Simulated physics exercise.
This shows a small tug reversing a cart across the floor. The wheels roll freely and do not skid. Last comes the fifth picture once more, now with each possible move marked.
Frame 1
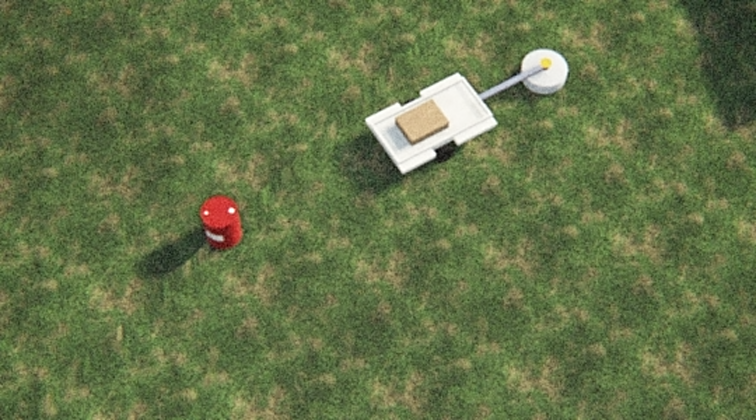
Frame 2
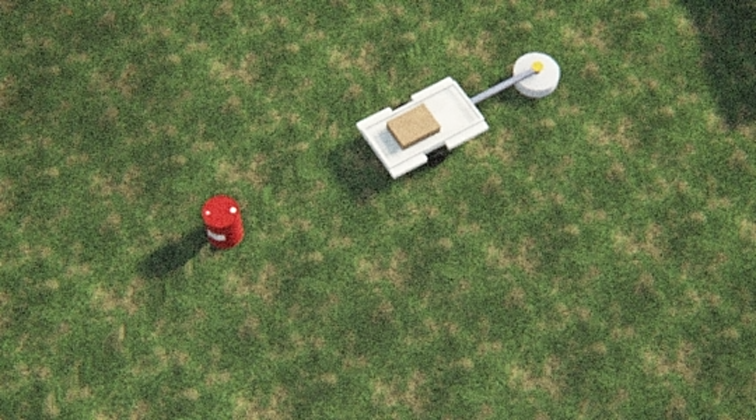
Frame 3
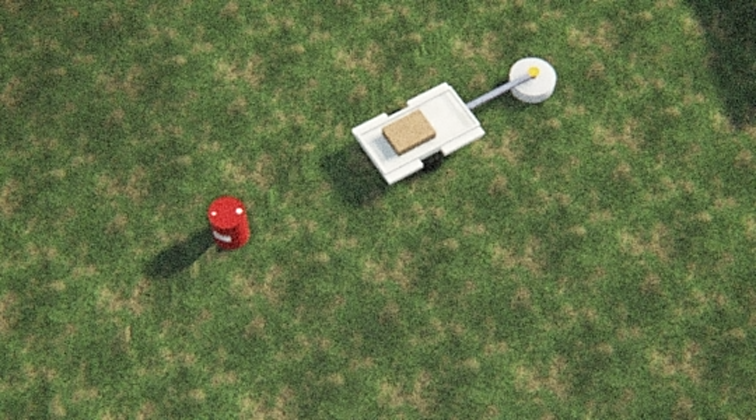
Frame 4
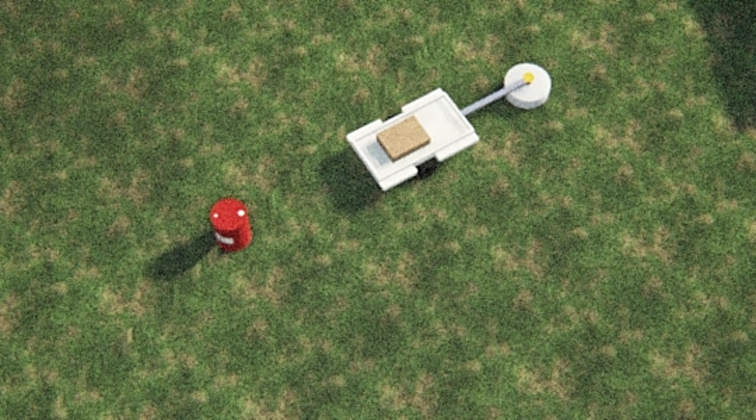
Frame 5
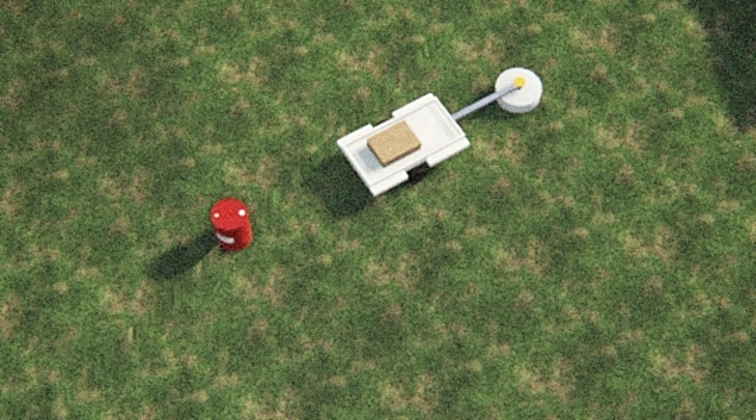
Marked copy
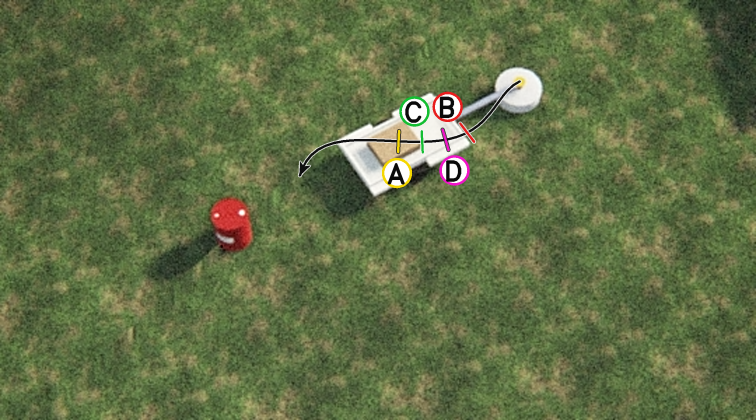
A small round robot slowly backs a white cart down and left across the grass.
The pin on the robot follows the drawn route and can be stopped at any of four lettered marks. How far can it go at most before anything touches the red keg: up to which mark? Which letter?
It can go as far as D.
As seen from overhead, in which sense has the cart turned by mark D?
Clockwise.
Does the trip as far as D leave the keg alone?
For that mark, yes.
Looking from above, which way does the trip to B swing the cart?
Clockwise.
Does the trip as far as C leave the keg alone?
No.
On the marked copy, A at (399, 141); B at (467, 133); C at (422, 142); D at (446, 140); the route from (520, 81) via (413, 142) to (300, 176).
Following D. Soon after the start, robot (496, 112), cart (373, 158).
Later, robot (473, 135), cart (341, 169).
In the end, robot (445, 147), cart (310, 178); nothing has been touched.
As for the rest, A is too far, the keg has been hit; B is safe but short; C is too far, the keg has been hit.
